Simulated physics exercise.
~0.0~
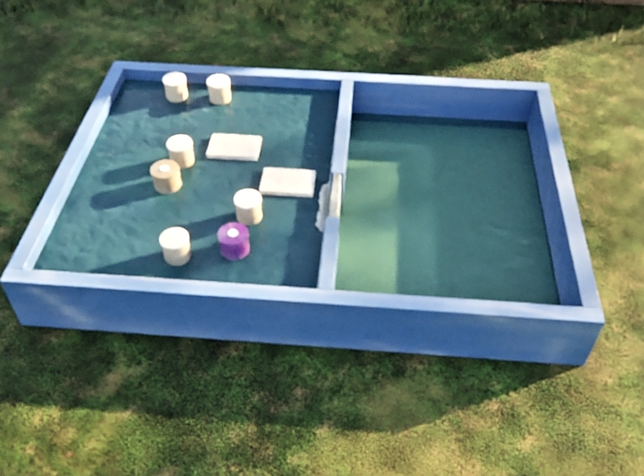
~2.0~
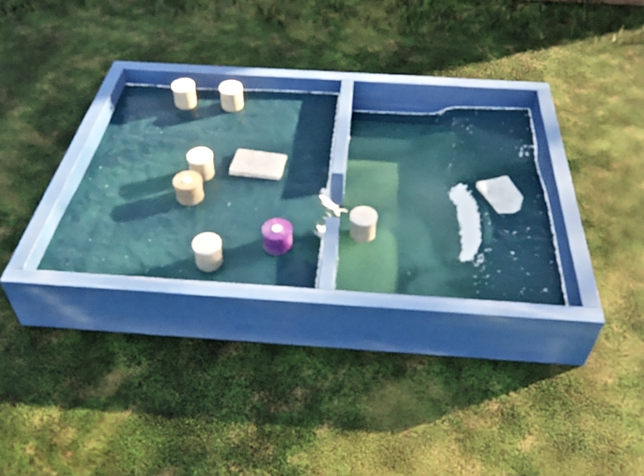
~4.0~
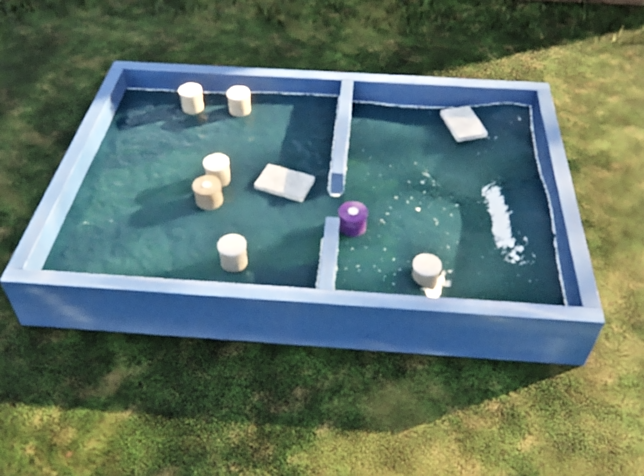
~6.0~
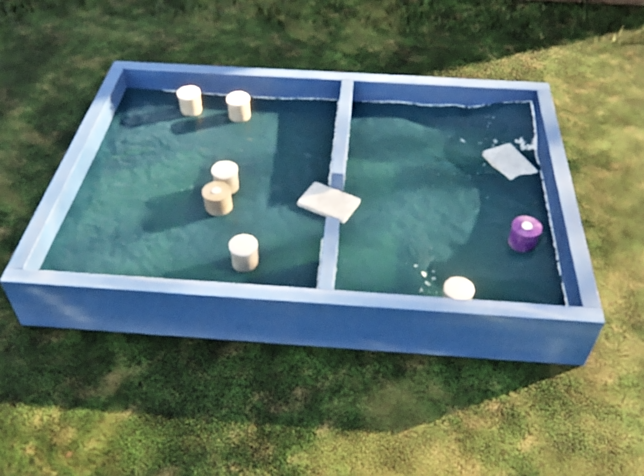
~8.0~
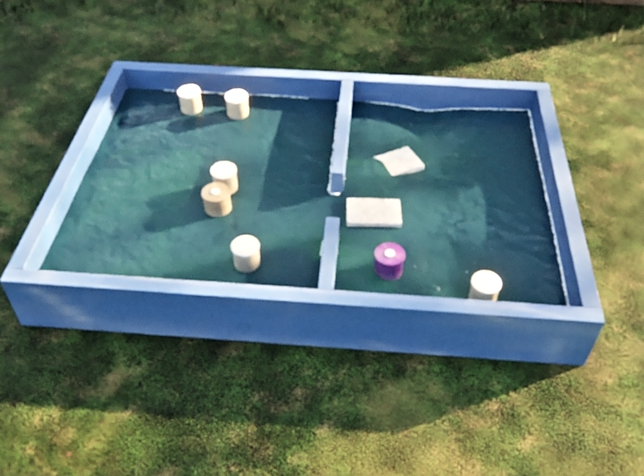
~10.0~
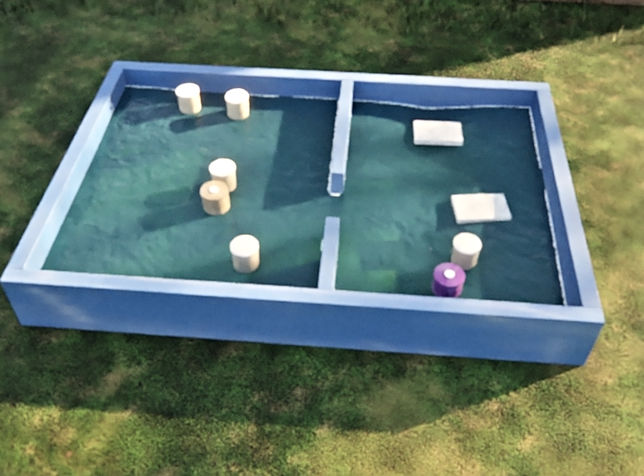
The purple tub drifts right through the gap in the dividing wall and stays afloat beyond it.
